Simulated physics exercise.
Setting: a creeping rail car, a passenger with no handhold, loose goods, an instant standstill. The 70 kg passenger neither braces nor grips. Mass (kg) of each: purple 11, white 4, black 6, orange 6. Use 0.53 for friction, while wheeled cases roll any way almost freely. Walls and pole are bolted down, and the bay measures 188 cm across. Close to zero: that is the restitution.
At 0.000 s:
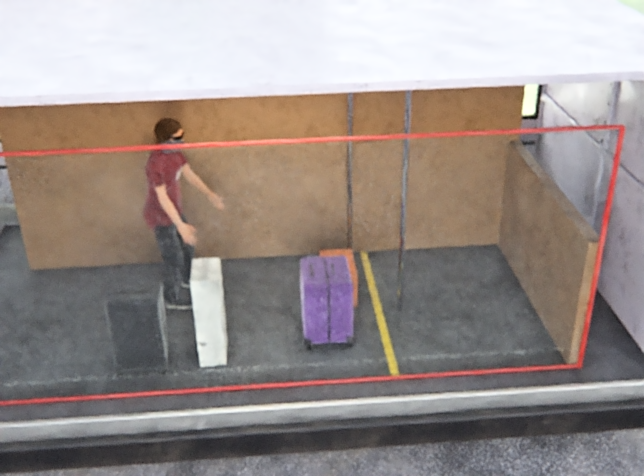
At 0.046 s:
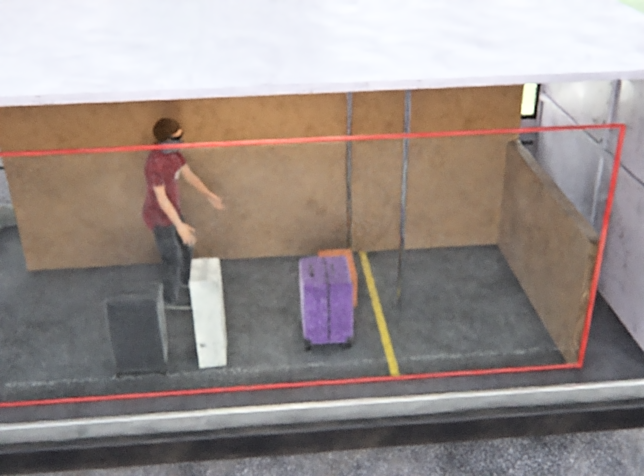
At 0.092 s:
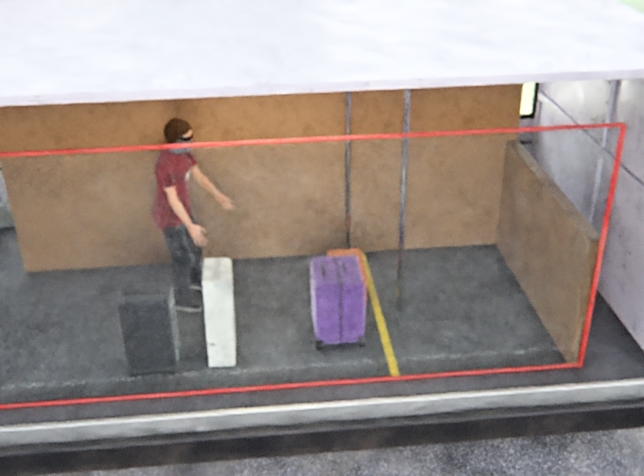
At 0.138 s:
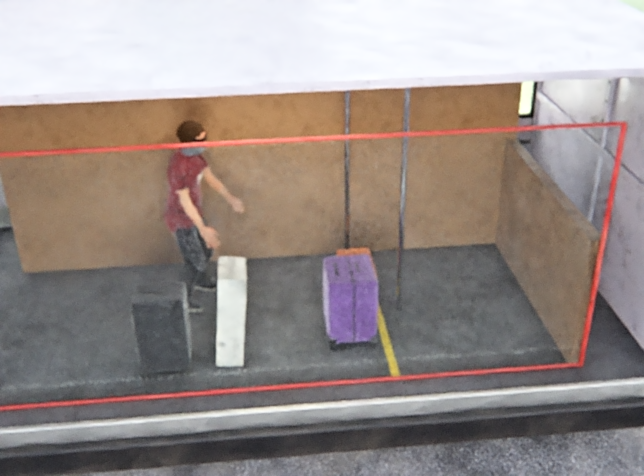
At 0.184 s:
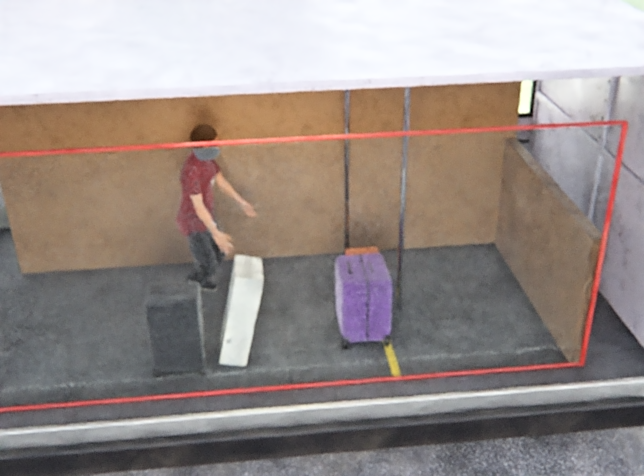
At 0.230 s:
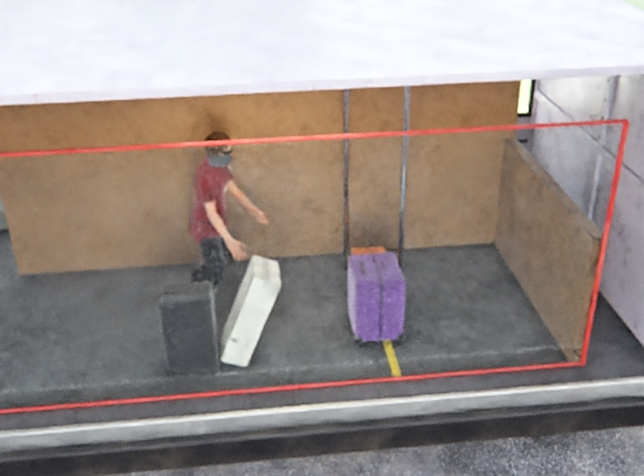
In an open bay, a person, a purple suitcase and other cases slide right together.
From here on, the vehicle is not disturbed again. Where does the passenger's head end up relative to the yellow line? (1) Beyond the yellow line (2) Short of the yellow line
Option 1: Beyond the yellow line.
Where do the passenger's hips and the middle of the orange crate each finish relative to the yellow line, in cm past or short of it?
Passenger's hips: 40 cm short; orange crate: 40 cm past.
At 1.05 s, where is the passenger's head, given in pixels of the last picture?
Roughly at pixel (388, 278).
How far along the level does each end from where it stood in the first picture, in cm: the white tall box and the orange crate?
Distances - white tall box 110, orange crate 80.
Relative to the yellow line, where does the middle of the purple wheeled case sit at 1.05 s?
About 105 cm past it.
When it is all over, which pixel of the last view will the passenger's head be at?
Around (389, 277).
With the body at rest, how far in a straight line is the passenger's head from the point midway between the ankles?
Separation: About 130 cm.
After 0.40 s the passenger's head is 82 cm short of the yellow line, near (270, 193) in the last picture's view.
After 0.65 s the passenger's head is 7 cm short of the yellow line, near (363, 252) in the last picture's view.
After 1.05 s the passenger's head is 14 cm past the yellow line, near (388, 278) in the last picture's view; the orange crate 44 cm past the yellow line, tilted 0°.
At rest, 2.0 s, purple wheeled case crosses the yellow line; white tall box stops short of the yellow line; black wheeled case stops short of the yellow line; orange crate crosses the yellow line; passenger's hips stop short of the yellow line; passenger's head crosses the yellow line.
